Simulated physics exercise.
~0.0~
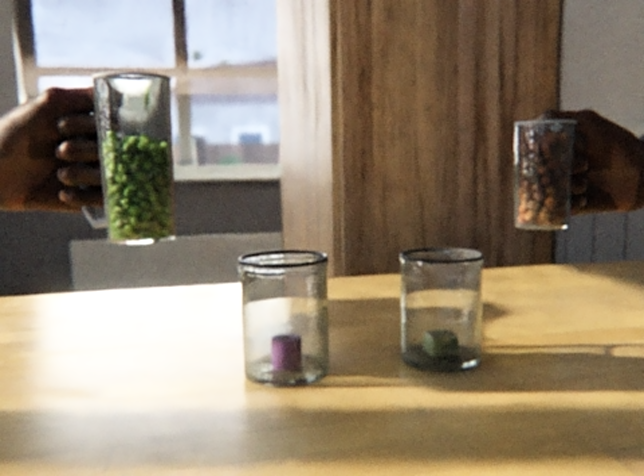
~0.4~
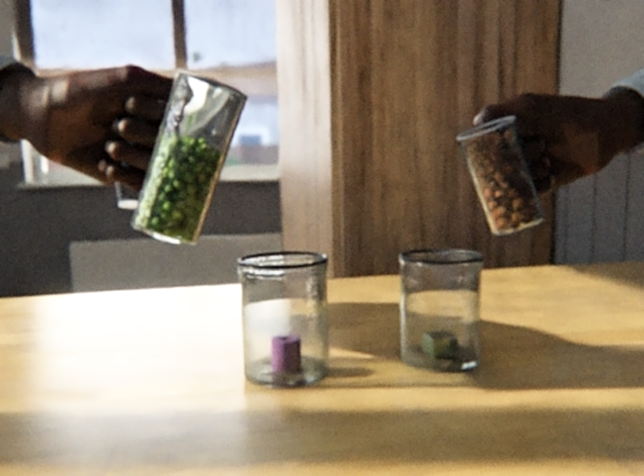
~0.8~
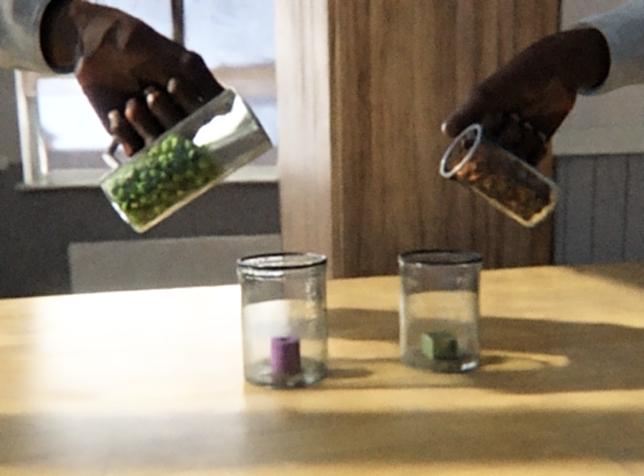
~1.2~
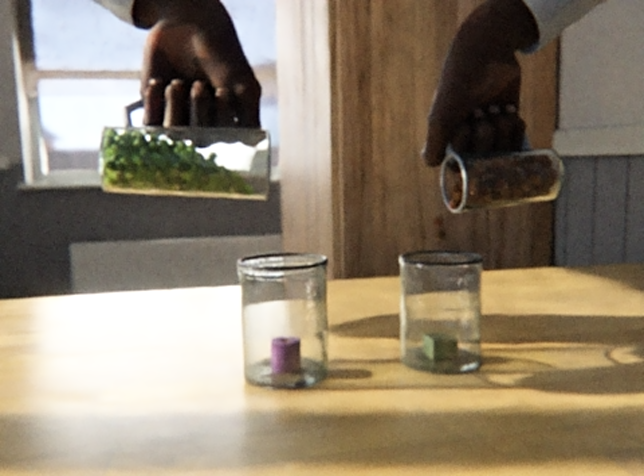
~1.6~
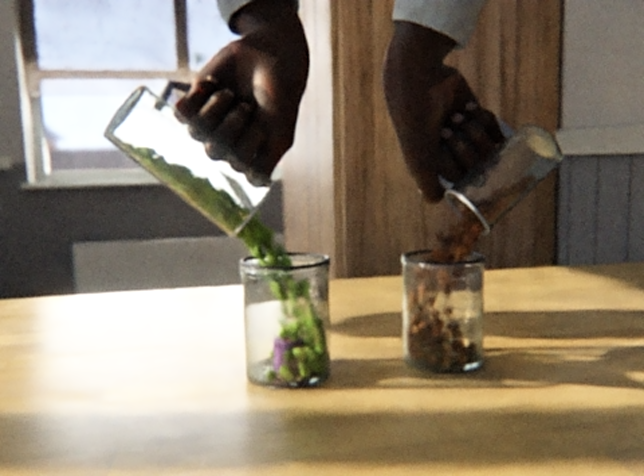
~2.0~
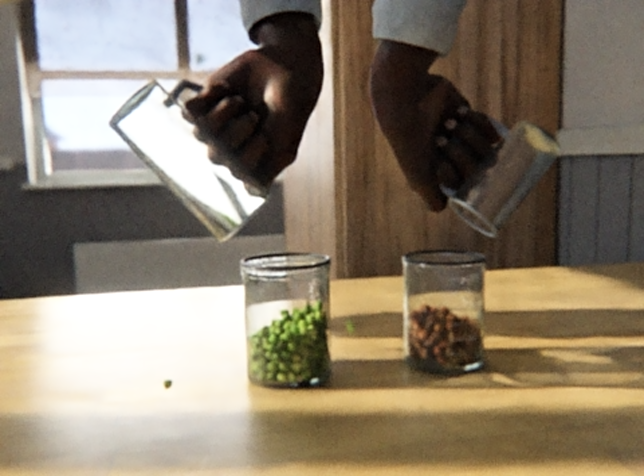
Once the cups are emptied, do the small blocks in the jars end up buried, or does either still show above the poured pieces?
Both blocks end up buried, the left one under the green pieces and the right one under the brown pieces.
